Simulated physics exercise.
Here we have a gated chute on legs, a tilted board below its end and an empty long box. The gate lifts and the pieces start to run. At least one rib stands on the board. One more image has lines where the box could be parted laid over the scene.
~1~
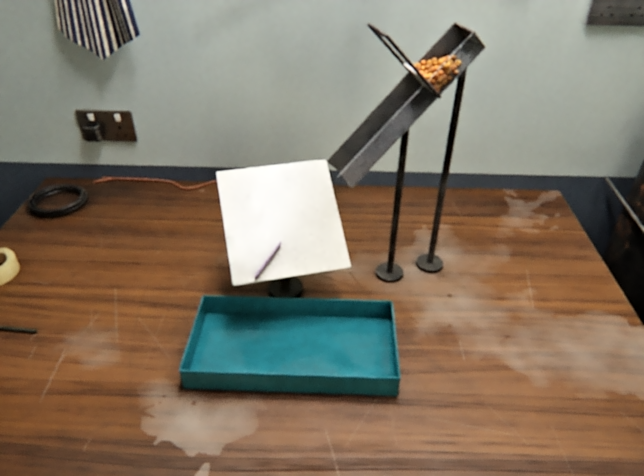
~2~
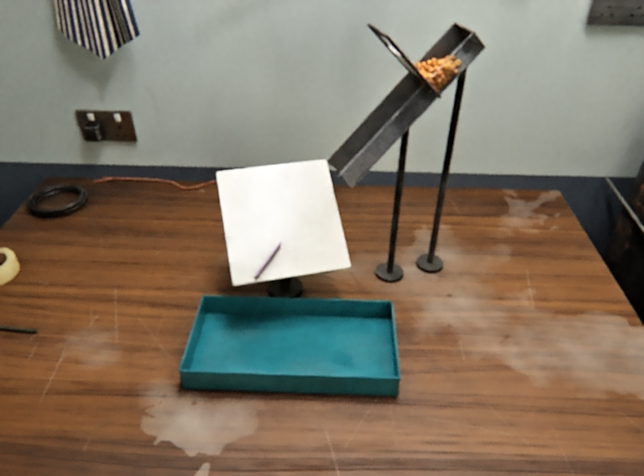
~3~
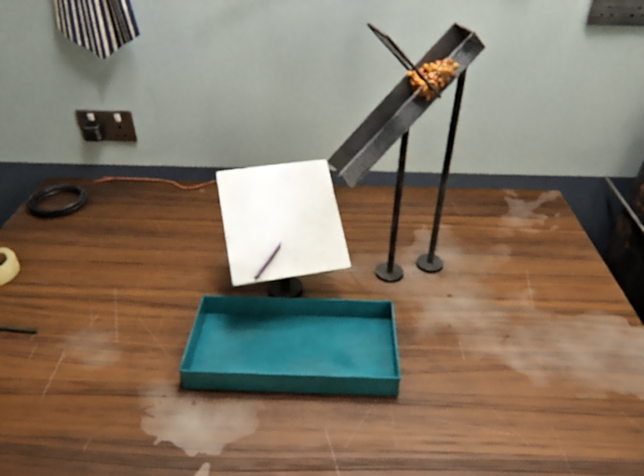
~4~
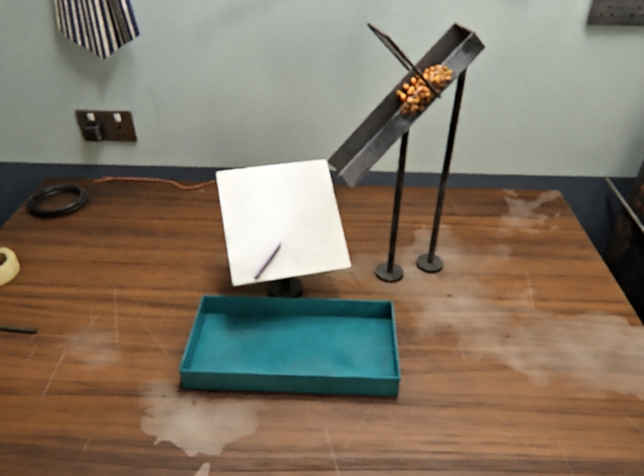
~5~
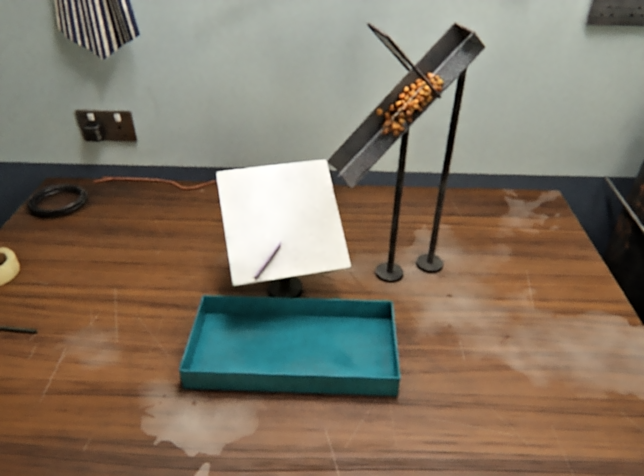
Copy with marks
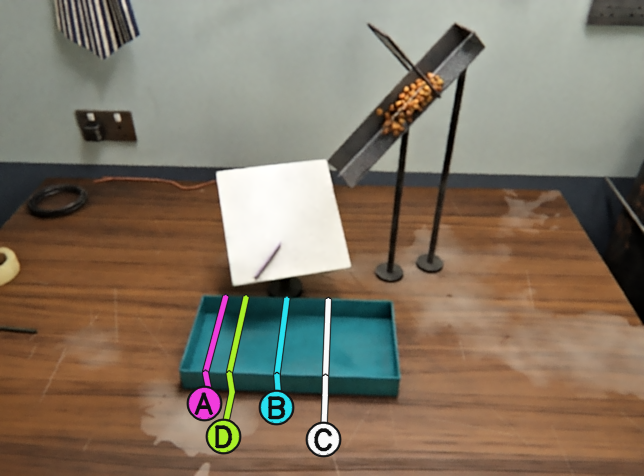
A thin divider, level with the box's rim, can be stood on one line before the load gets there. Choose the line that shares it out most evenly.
B is best.
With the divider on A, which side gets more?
More lands on the right.
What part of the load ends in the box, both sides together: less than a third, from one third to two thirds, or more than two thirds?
About that: More than two thirds.
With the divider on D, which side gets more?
Right.
On the marked copy, line A crosses the front rim at (205, 371); line B crosses the front rim at (277, 374); line C crosses the front rim at (325, 375); line D crosses the front rim at (229, 372).
With A, of what is caught, none on the left of the divider, all on the right.
With B, of what is caught, about a third on the left of the divider, about two thirds on the right.
With C, of what is caught, nearly all on the left of the divider, a small part on the right.
With D, of what is caught, a small part on the left of the divider, nearly all on the right.
